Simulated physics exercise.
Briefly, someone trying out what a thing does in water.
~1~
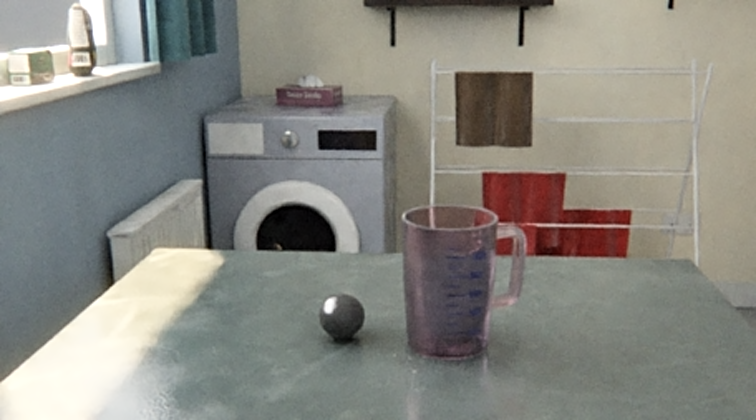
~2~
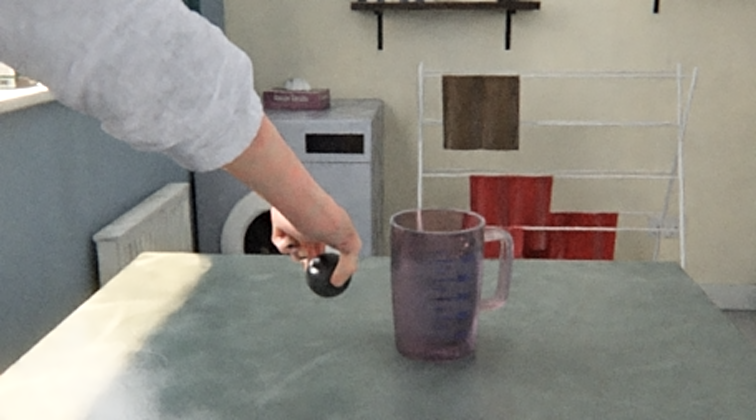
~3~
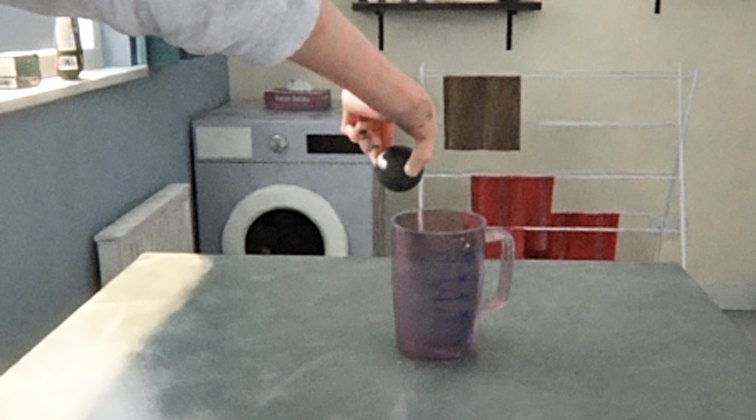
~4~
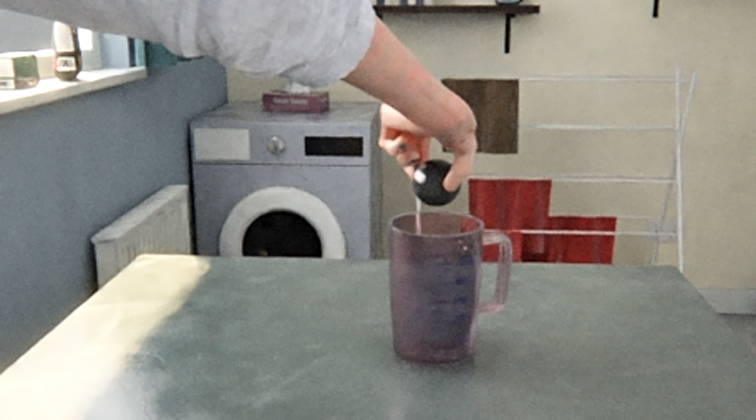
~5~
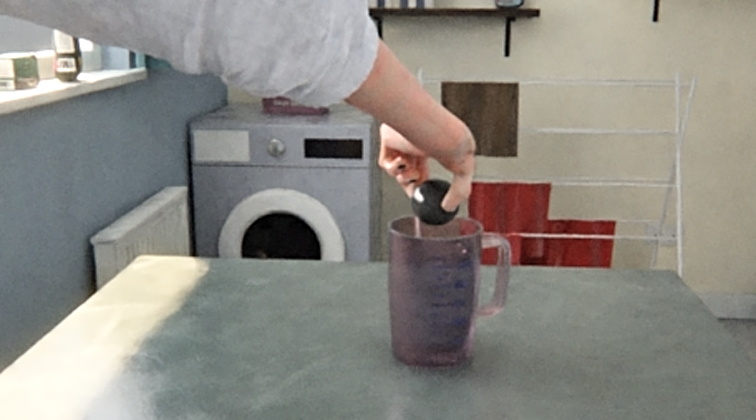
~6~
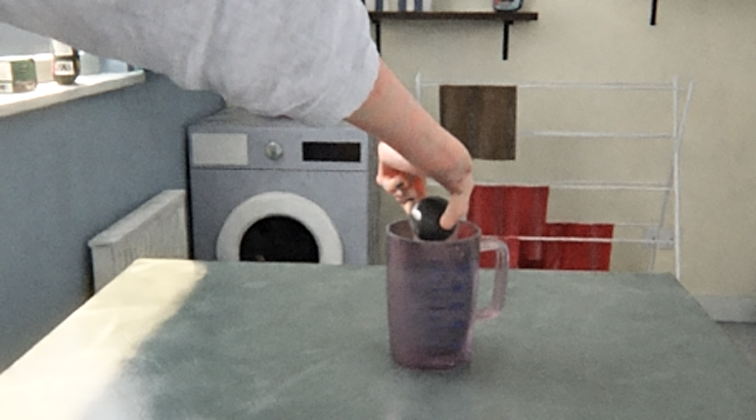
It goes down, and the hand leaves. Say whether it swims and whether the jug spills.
With the water, it goes down; meanwhile the jug keeps every drop.
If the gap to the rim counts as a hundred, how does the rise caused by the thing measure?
I'd say somewhere close to 30 percent.
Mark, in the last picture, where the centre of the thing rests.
(431, 329), more or less.
Soon after, the stone enters the water; the jug is about three quarters full.
Later, the stone goes on down; the jug is nearly full.
In the end, the stone lies on the bottom; the jug is nearly full; nothing is spilt.
